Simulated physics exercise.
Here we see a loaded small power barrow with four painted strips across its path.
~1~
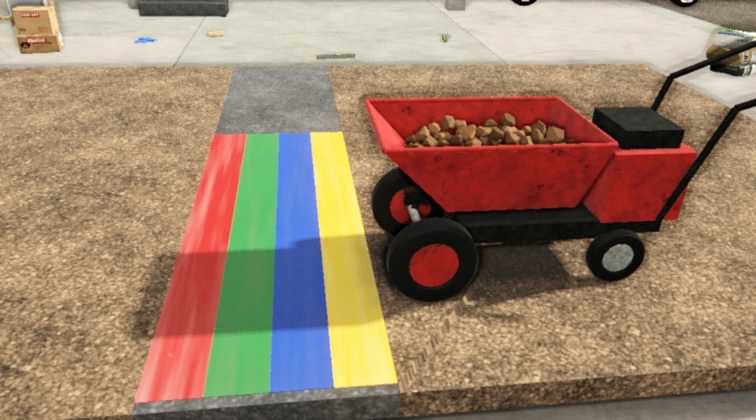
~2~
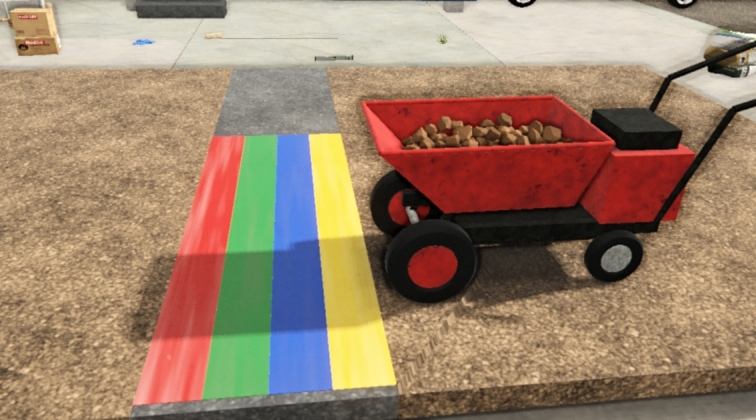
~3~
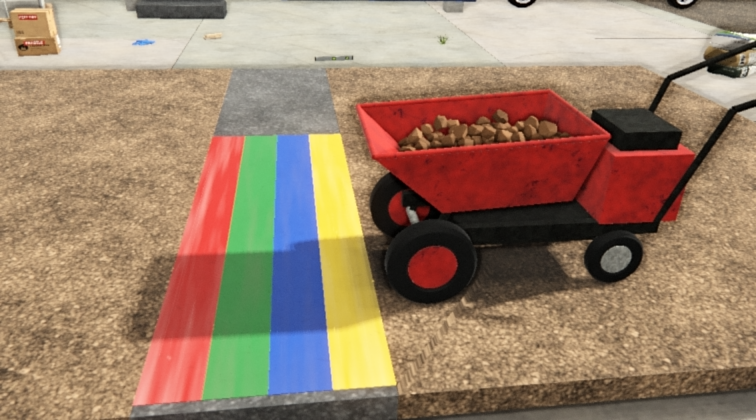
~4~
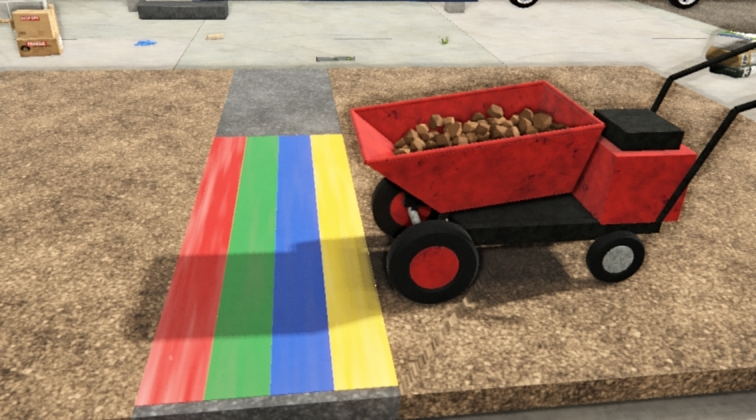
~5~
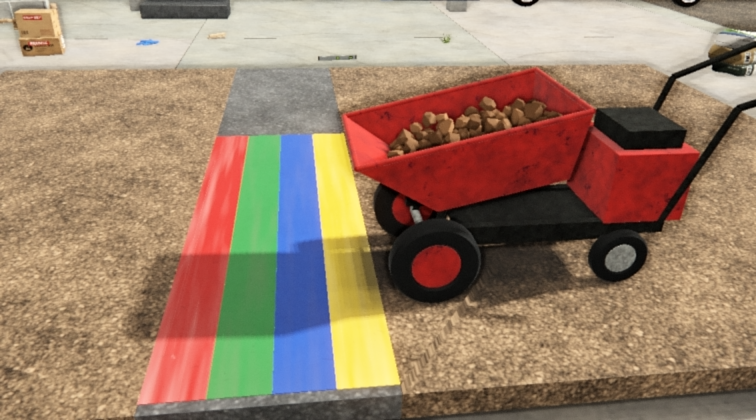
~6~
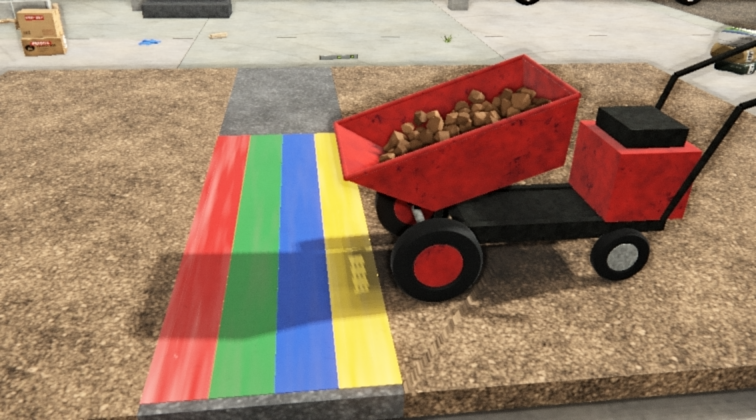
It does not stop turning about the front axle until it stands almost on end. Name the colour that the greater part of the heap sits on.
Green.
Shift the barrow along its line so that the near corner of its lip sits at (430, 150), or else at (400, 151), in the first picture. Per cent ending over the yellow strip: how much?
10 and 0 percent, in that order.
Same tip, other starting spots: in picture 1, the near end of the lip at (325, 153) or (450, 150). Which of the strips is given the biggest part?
One by one: The red strip and the blue strip.
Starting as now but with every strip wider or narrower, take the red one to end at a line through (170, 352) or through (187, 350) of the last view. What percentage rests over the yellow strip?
Respectively 0 and 0 percent.
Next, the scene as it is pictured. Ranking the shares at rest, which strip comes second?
Runner-up - that red strip.
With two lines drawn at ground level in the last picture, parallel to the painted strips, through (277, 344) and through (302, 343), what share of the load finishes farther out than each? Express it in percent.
Estimate, first then second: 70 %, 80 %.
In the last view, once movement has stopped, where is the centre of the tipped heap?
I'd say the middle ends up at about (236, 267).
Soon after the last picture, skip tipped steeply; all in the skip.
A little later, skip tipped right over; about half in the skip; a small part over the blue strip; about a quarter over the green strip; a small part over the red strip.
Later still, skip tipped right over; about a quarter in the skip; a small part over the blue strip; about a third over the green strip; about a quarter over the red strip; a small part off the paint.
At rest, skip tipped right over; about a quarter in the skip; none over the yellow strip; a small part over the blue strip; about a third over the green strip; about a quarter over the red strip; a small part off the paint.
